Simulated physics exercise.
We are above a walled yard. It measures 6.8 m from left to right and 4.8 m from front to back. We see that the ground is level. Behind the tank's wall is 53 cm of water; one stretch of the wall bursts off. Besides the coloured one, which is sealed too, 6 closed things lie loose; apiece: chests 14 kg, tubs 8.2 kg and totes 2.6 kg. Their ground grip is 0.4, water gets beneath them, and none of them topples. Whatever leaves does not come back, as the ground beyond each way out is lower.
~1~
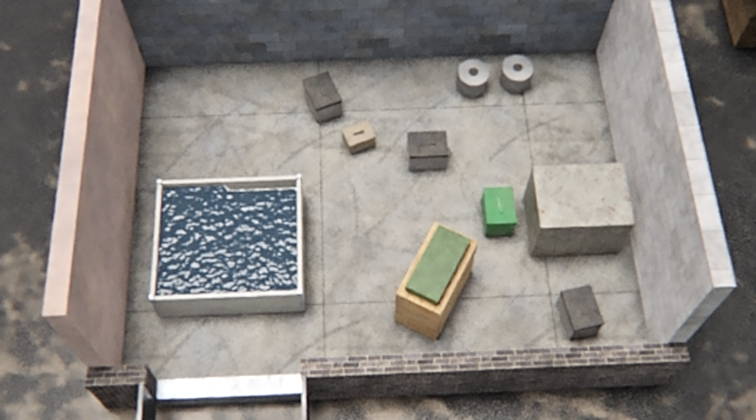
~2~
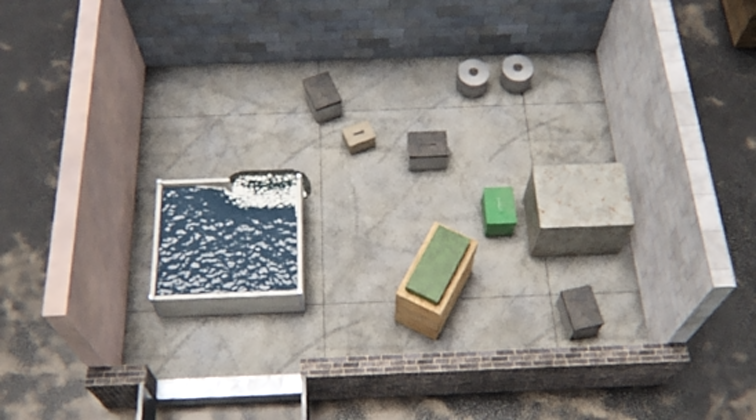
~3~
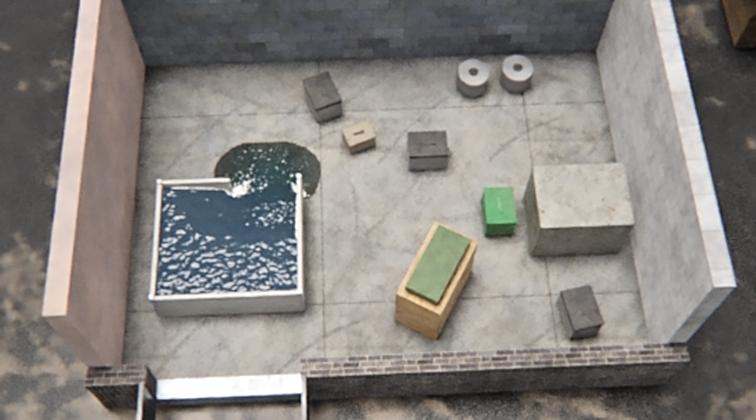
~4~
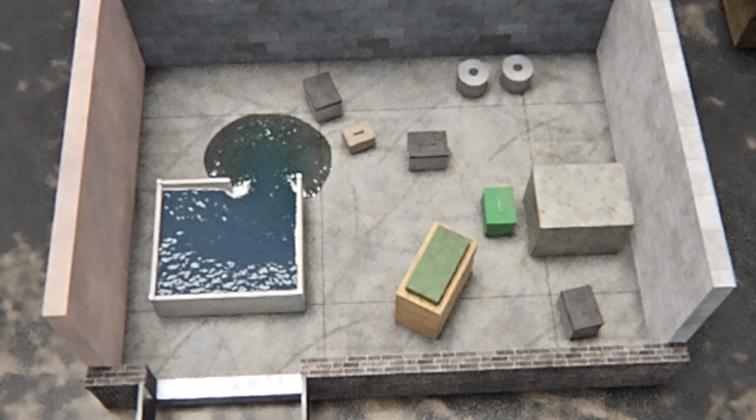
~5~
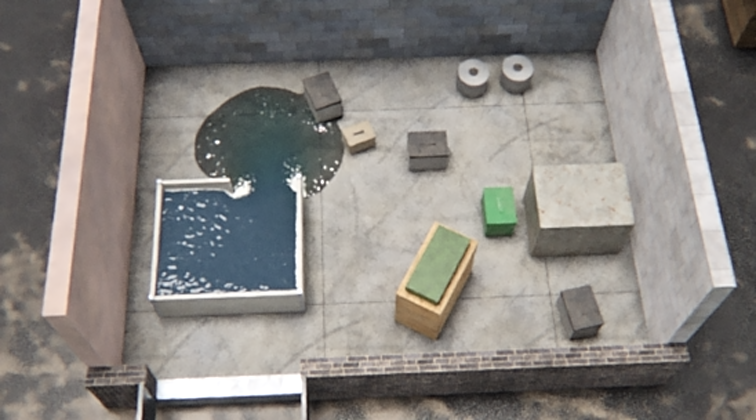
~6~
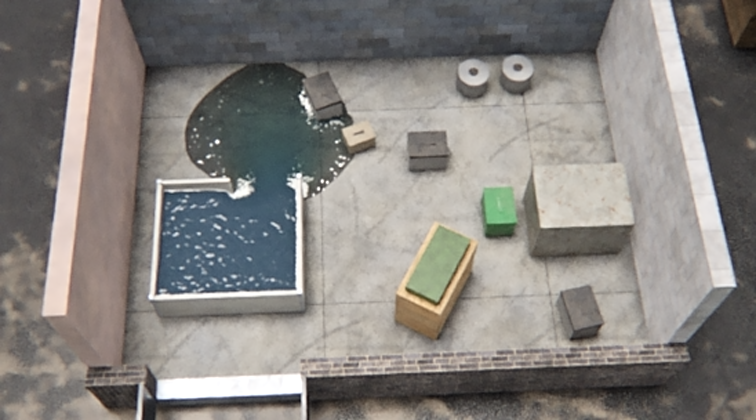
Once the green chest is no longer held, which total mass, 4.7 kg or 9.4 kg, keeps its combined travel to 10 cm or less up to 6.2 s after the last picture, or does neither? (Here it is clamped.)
The heavier one is needed.
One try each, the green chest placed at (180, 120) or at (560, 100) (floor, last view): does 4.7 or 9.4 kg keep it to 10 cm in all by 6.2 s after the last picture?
At the first place nothing works, and at the second nothing works.
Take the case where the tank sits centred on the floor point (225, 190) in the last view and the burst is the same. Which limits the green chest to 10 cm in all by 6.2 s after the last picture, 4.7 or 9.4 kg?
In that case, simply put, the heavier one is needed.
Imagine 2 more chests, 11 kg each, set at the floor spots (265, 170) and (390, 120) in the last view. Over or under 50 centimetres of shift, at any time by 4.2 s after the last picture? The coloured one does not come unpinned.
So the first one crosses the line and the second one crosses the line.
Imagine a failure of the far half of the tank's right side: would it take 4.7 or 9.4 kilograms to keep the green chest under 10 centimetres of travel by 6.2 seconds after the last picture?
So no choice works.
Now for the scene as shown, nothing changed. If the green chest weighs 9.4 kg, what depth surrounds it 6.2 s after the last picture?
Something like 2 centimetres.
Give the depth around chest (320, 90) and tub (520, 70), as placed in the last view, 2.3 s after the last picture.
About 8 and 4 cm.
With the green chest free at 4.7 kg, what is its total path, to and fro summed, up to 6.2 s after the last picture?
It would cover some 30 cm all told.
Then, 0.6 s after the last picture the green chest would be 0 cm from its start with 4.7 kg and 0 cm from its start with 9.4 kg; 0 cm of water round it then.
Then, 2.3 s after the last picture the green chest would be 0 cm from its start with 4.7 kg and 0 cm from its start with 9.4 kg; 0 cm of water round it then.
Then, 4.2 s after the last picture the green chest would be 0 cm from its start with 4.7 kg and 0 cm from its start with 9.4 kg; 1 cm of water round it then.
Then, 6.2 s after the last picture the green chest would be 29 cm from its start with 4.7 kg and 0 cm from its start with 9.4 kg; 2 cm of water round it then.
